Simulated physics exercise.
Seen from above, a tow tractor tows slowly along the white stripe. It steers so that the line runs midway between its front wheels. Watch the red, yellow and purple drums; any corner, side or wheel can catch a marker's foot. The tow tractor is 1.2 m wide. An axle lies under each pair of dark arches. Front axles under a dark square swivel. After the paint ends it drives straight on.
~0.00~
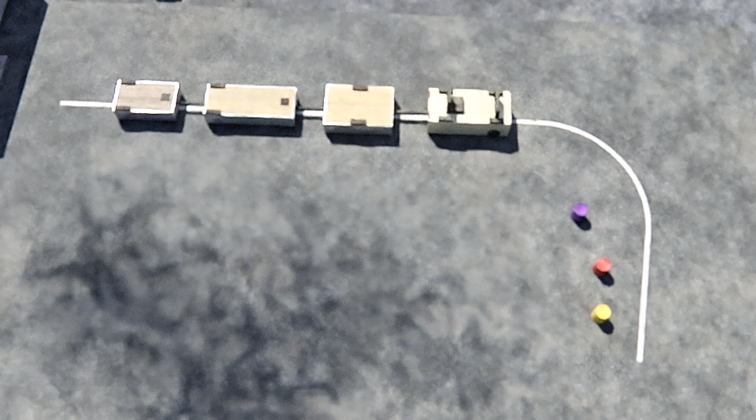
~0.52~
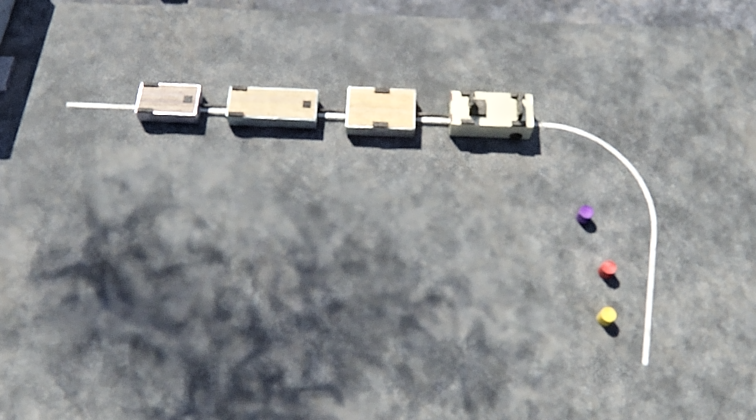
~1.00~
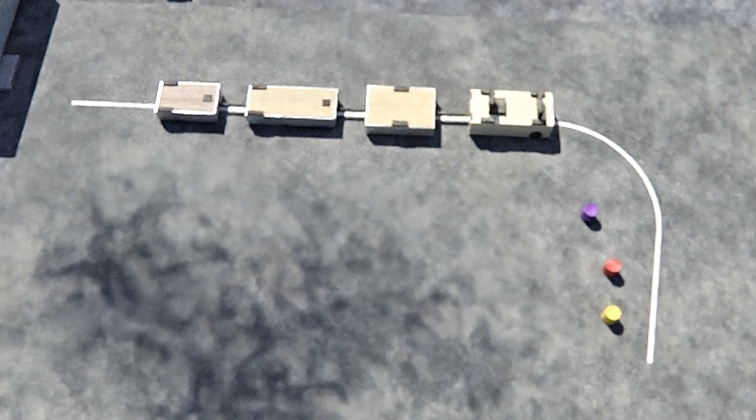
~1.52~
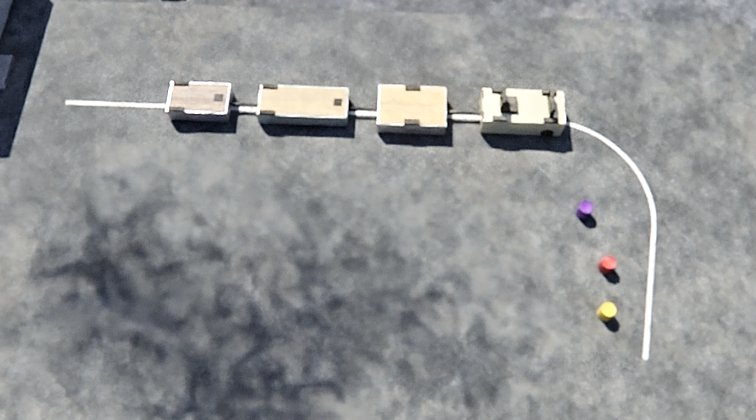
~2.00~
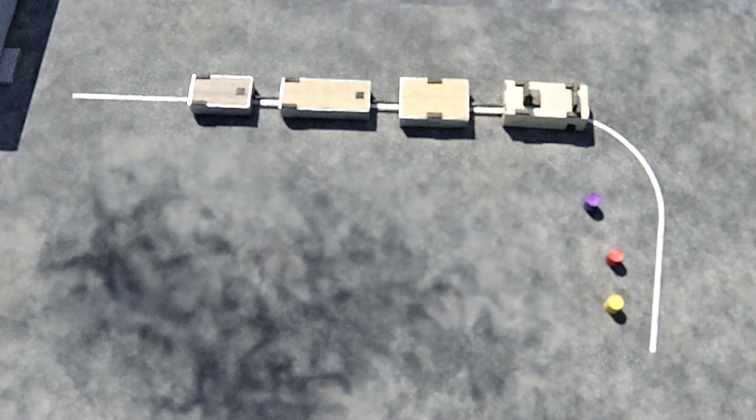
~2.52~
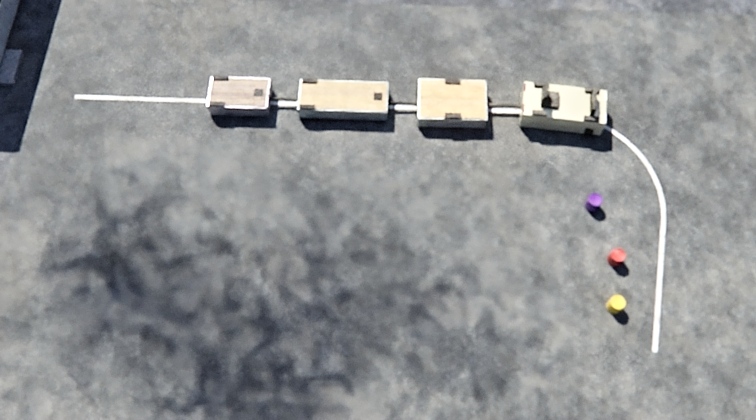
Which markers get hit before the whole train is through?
Red gets struck, yellow gets knocked, purple takes a hit.
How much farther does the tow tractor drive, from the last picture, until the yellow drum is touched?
After some 17.0 m.
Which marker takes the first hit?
The red one.
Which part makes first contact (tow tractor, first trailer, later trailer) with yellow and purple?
Yellow: One further back, purple: One further back.
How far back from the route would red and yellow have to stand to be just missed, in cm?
Red 35, yellow 10.
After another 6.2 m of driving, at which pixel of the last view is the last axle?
Around (393, 96).
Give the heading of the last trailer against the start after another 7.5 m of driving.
Some 0°.
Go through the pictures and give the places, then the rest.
In the first picture, nose (506, 108); last axle (125, 95); still straight; red (601, 267), yellow (601, 314), purple (579, 213); 3 trailers.
In the second picture, nose (528, 110); last axle (148, 97); still straight.
In the third picture, nose (548, 109); last axle (167, 96); still straight.
In the fourth picture, nose (559, 107); last axle (178, 96); still straight.
In the fifth picture, nose (583, 102); last axle (200, 89); turned 2°.
In the sixth picture, nose (601, 106); last axle (218, 91); turned 6°; red (616, 258), yellow (616, 305), purple (593, 203).
Then, 12.1 s in, the last axle is at (484, 103) of the last picture, 15 cm off the line; the first trailer has hit red.
Then, 14.6 s in, the last axle is at (547, 125) of the last picture, 85 cm off the line; the second trailer has hit purple.
Then, 19.7 s in, the last axle is at (635, 254) of the last picture, 90 cm off the line; the third trailer has hit yellow.
Then, 22.7 s in, the last axle is at (649, 359) of the last picture, 30 cm off the line; 3 of 3 struck in all.
